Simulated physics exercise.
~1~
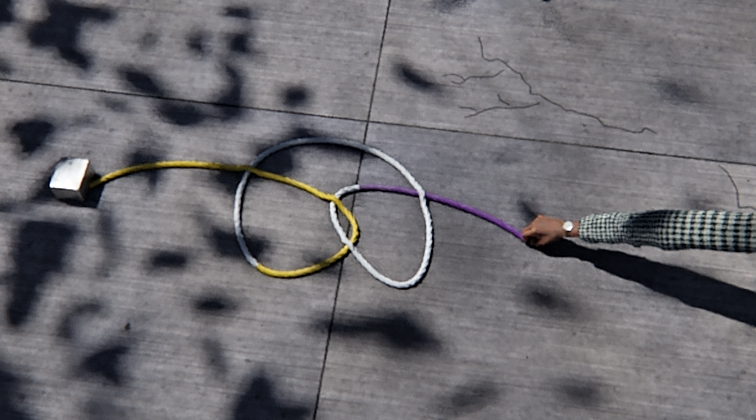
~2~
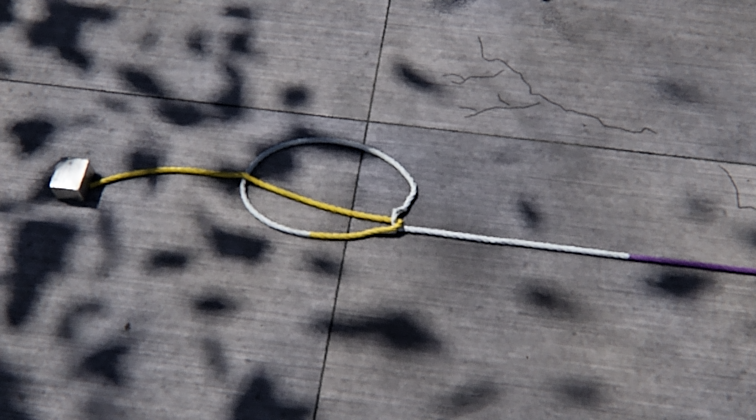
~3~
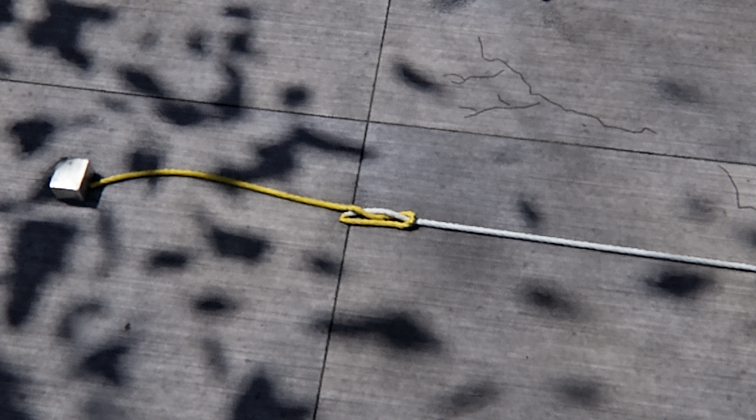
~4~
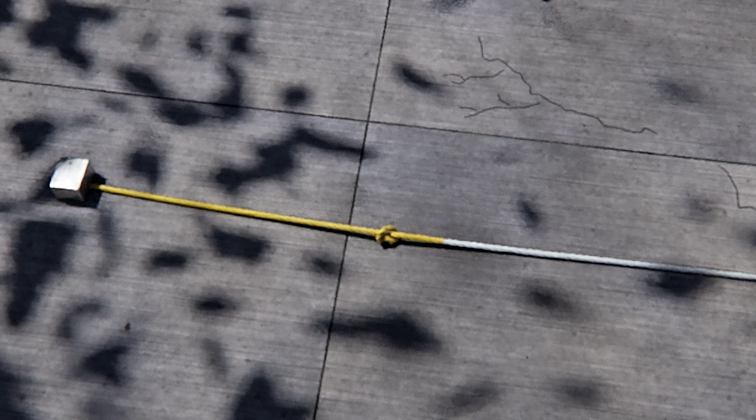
The footage shows a looped yellow, white and purple rope fixed to a small block at left on shadow-dappled pavement, as a hand at right pulls its free end rightward, shrinking the loops until they tighten into a small yellow knot on the taut rope.
